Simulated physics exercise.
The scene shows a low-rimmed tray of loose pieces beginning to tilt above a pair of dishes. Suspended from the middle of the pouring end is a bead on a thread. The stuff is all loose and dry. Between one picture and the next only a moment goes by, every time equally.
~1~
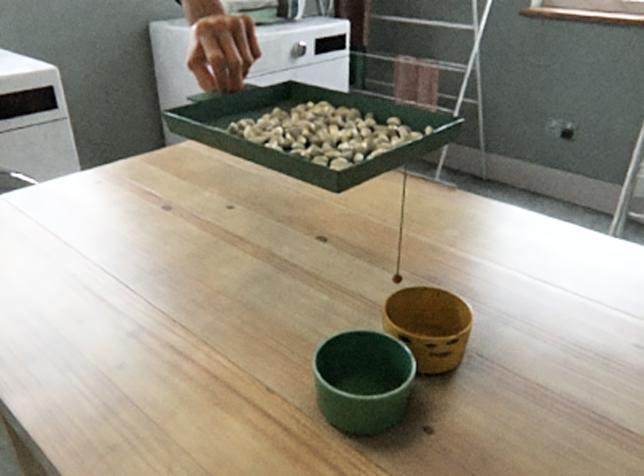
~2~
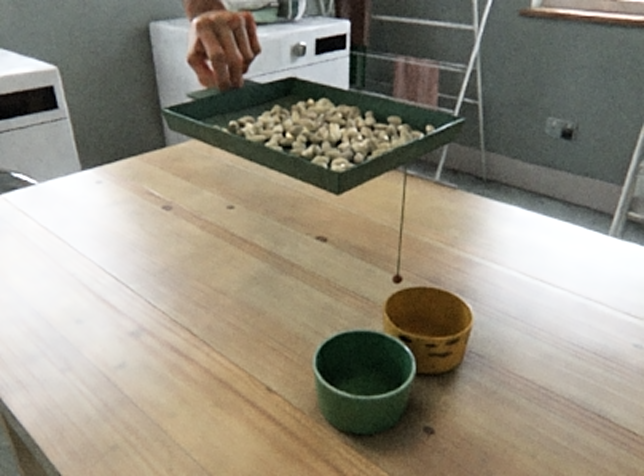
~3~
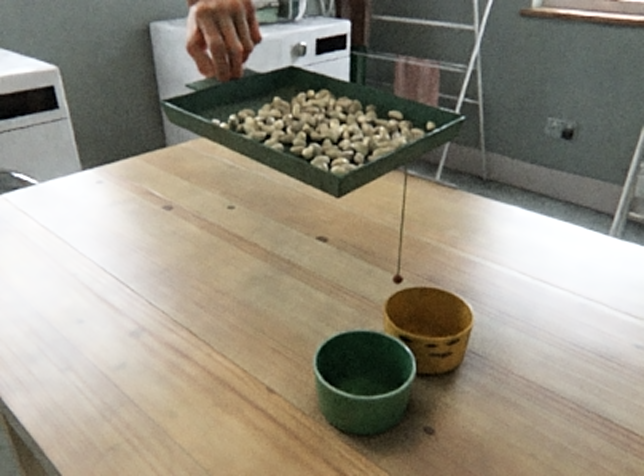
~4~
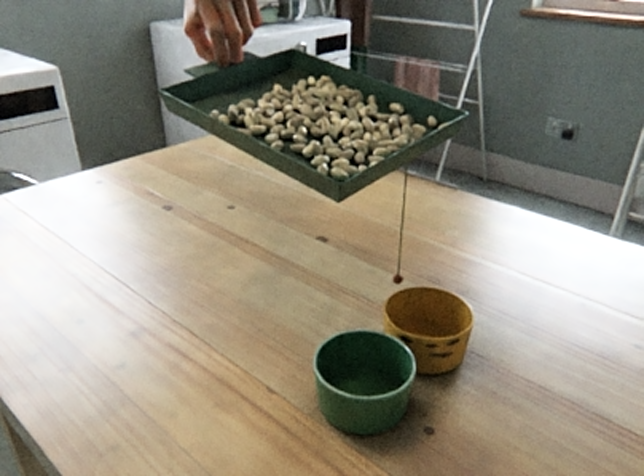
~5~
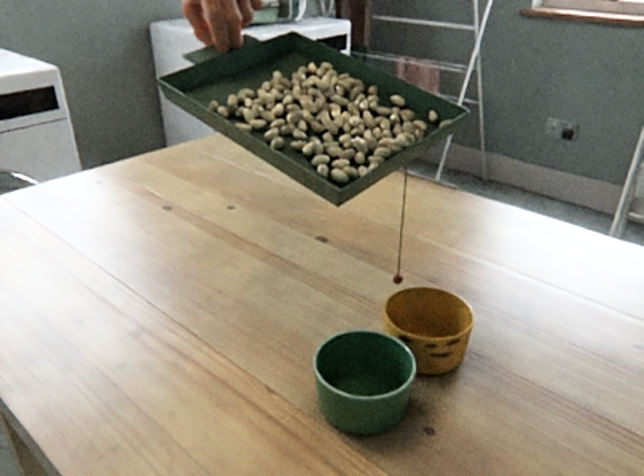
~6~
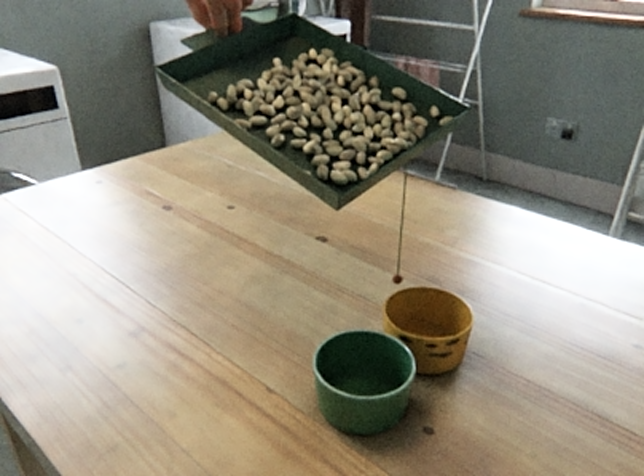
Hand gradually tilting a green tray of pale beans toward its lower front corner, above a green dish and a yellow dish.
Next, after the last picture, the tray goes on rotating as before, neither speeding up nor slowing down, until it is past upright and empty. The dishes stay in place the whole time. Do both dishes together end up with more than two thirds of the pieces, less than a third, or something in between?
Middle range.
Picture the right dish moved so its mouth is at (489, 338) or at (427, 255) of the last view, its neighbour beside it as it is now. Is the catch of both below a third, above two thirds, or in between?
Two tries, in turn: Under a third and less than a third.
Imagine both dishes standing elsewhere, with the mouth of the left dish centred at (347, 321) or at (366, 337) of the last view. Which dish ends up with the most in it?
The one on the left side, and then the one on the left side.
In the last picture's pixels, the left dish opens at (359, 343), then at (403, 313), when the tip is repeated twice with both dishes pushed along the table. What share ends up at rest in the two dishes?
It would be near 70 per cent first and near 10 per cent second.
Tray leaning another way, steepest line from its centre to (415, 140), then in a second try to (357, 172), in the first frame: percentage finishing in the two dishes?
Lab note: Try one about 0 %, try two 80 %.
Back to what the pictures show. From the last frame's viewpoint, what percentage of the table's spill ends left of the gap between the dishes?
My estimate is some 90 per cent.
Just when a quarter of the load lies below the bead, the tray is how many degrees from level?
Roughly 110 degrees at that moment.
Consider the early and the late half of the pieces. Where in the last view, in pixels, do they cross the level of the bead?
(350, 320) for the early half, (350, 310) for the late half.
Soon, tray tipped steeply; all on the tray.
A while on, tray tipped past a quarter turn; nearly all on the tray; a stray few in the left dish; a stray few outside both; a small part in the air.
Towards the end, tray tipped past a quarter turn; about a third in the left dish; a small part in the right dish; about half outside both.
Finally, tray tipped past a quarter turn; about a third in the left dish; a small part in the right dish; about half outside both.
